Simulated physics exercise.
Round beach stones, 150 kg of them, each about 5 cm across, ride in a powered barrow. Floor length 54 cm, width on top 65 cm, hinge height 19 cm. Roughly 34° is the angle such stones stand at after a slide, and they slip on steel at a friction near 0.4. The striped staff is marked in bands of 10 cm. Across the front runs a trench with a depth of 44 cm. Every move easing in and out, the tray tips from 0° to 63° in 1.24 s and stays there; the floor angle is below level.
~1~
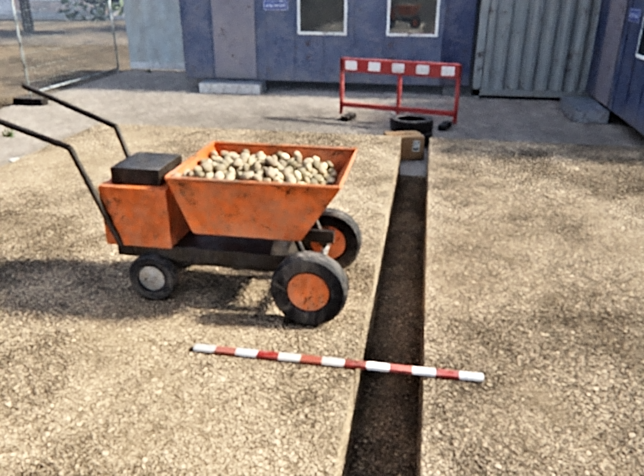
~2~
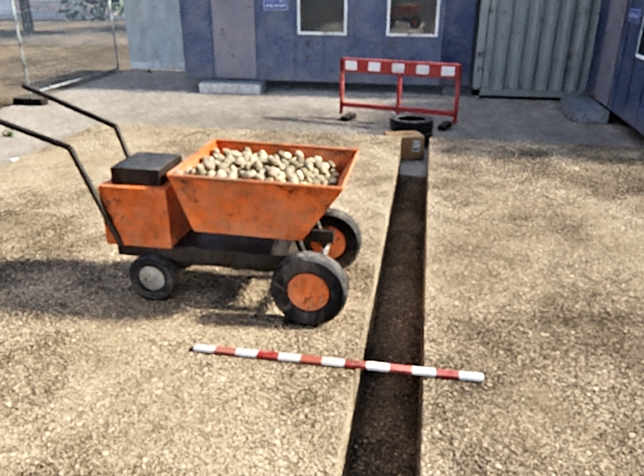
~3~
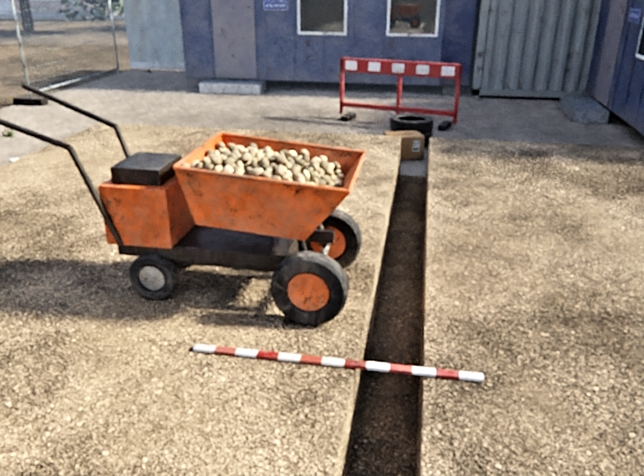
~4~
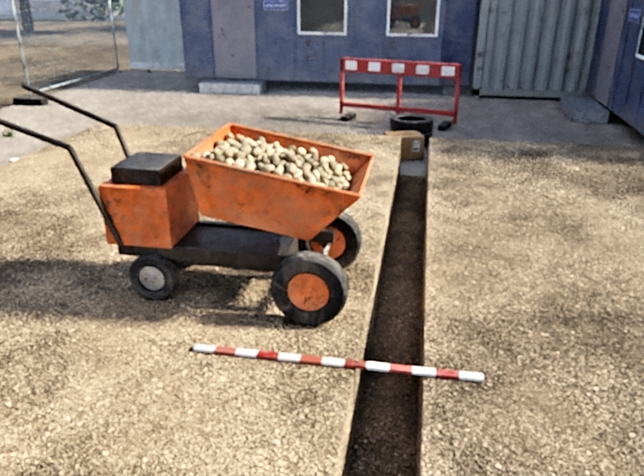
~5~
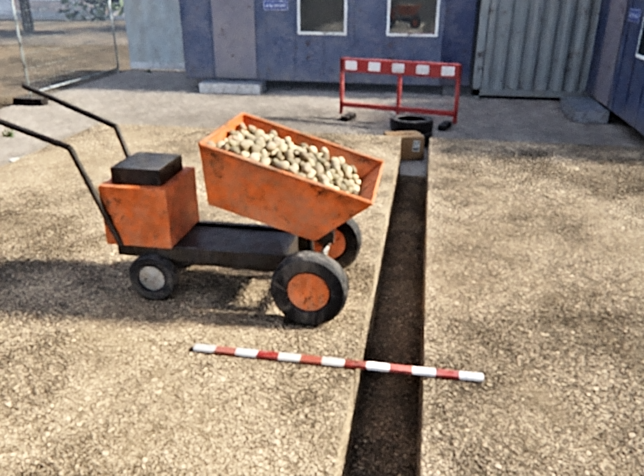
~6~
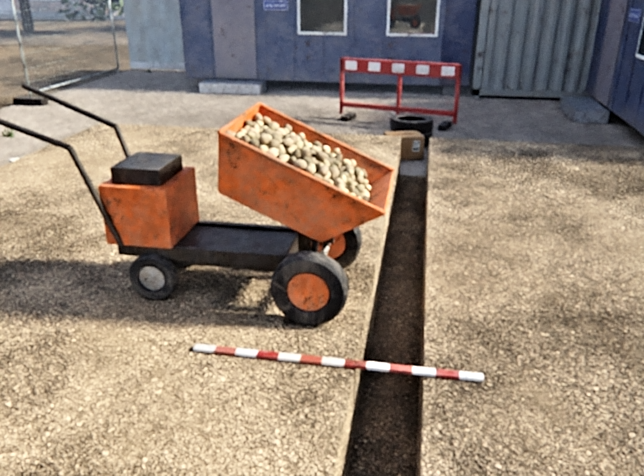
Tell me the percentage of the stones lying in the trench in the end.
Close to 18 %.
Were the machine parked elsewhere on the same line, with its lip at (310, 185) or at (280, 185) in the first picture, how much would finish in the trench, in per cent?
From the first spot near 40, from the second near 65 per cent.
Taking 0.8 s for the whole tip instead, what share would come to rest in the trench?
Trench share: Approx. 15%.
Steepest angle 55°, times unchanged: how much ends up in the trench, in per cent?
Roughly 15%.
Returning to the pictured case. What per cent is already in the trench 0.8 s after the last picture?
0 per cent, give or take.
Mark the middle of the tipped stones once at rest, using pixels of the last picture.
Their middle ends up near (471, 303).
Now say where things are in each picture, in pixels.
Lip at (340, 188), floor tilted 0°, highest stones at (246, 161), in the first picture.
The tray is at 1°, its lip at (342, 189); the top of the load is at (243, 159), in the second picture.
Lip at (349, 192), floor tilted 5°, highest stones at (237, 153), in the third picture.
The tray is at 10°, its lip at (360, 197); the top of the load is at (234, 145), in the fourth picture.
The tray is at 17°, its lip at (372, 204); the top of the load is at (242, 136), in the fifth picture.
Lip at (385, 213), floor tilted 24°, highest stones at (256, 126), in the sixth picture.
Then, 0.4 s after the last picture the floor is at 53°, 100 % in the tray; the foremost stones are at (418, 238).
Then, 0.8 s after the last picture the floor is at 63°, 68 % in the tray, 32 % past the trench; the foremost stones are at (521, 311).
Then, 1.2 s after the last picture the floor is at 63°, 40 % in the tray, 1 % in the trench, 59 % past the trench; the foremost stones are at (619, 314).
Then, 3.1 s after the last picture the floor is at 63°, 12 % in the tray, 18 % in the trench, 70 % past the trench; the foremost stones are past the picture's edge.
